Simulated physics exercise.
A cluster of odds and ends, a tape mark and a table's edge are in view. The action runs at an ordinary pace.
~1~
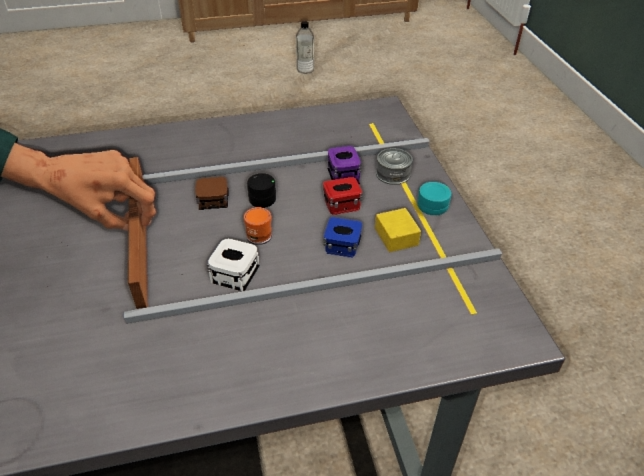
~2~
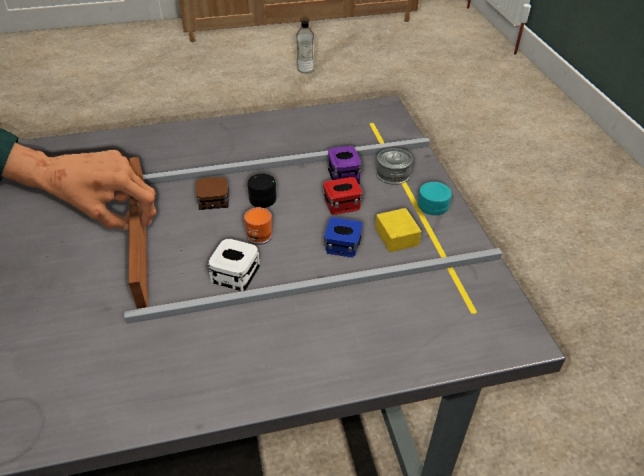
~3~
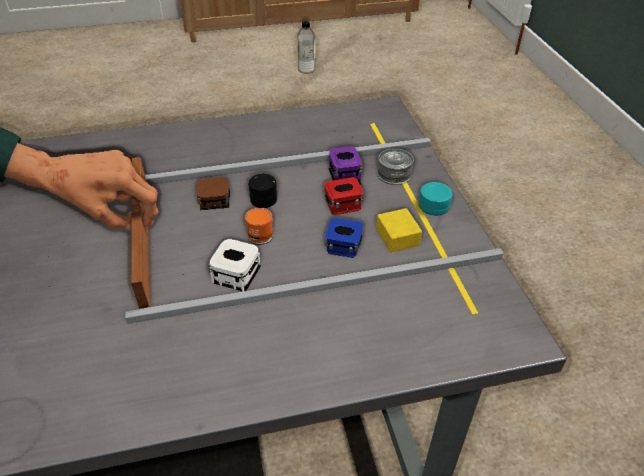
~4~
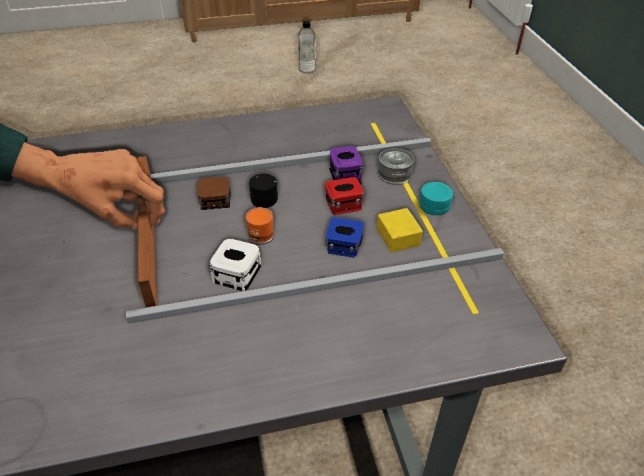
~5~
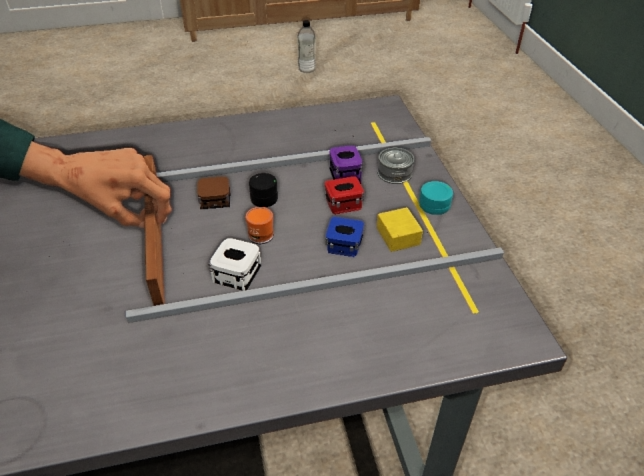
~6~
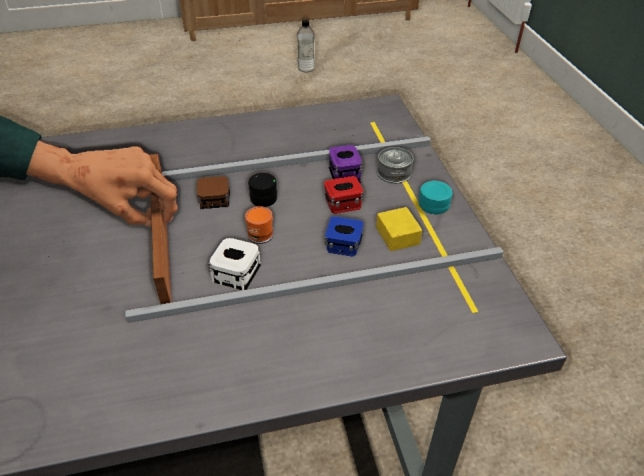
Hand sliding a wooden board slightly right across a grey table toward small colourful cases, lids and blocks, which stay still.
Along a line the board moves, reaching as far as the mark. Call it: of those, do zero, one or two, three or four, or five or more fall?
One or two fall.
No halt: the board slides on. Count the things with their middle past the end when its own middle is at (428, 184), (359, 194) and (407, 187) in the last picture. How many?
6; 0; 2.
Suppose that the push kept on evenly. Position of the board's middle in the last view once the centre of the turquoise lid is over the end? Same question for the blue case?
The middle is at (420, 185) when it's the turquoise lid, and at (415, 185) when it's the blue case.
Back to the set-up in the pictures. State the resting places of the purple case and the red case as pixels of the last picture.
You'll see the purple case at (433, 144), with the red case at (427, 184).
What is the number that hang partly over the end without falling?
Count of overhanging things: 4.
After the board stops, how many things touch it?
Result: 4 in all.
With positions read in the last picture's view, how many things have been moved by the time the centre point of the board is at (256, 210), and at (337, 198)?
The count is 4 at the first point and 9 at the second.
Soon after, none off yet; turquoise lid at rest near (435, 198); grey pot at rest near (395, 165); yellow block at rest near (399, 229).
Then, none off yet; turquoise lid at rest near (435, 198); grey pot moved a little near (406, 163); yellow block moved about its own width near (434, 223).
At rest, the number that fall off is one or two; fallen, yellow block and grey pot.
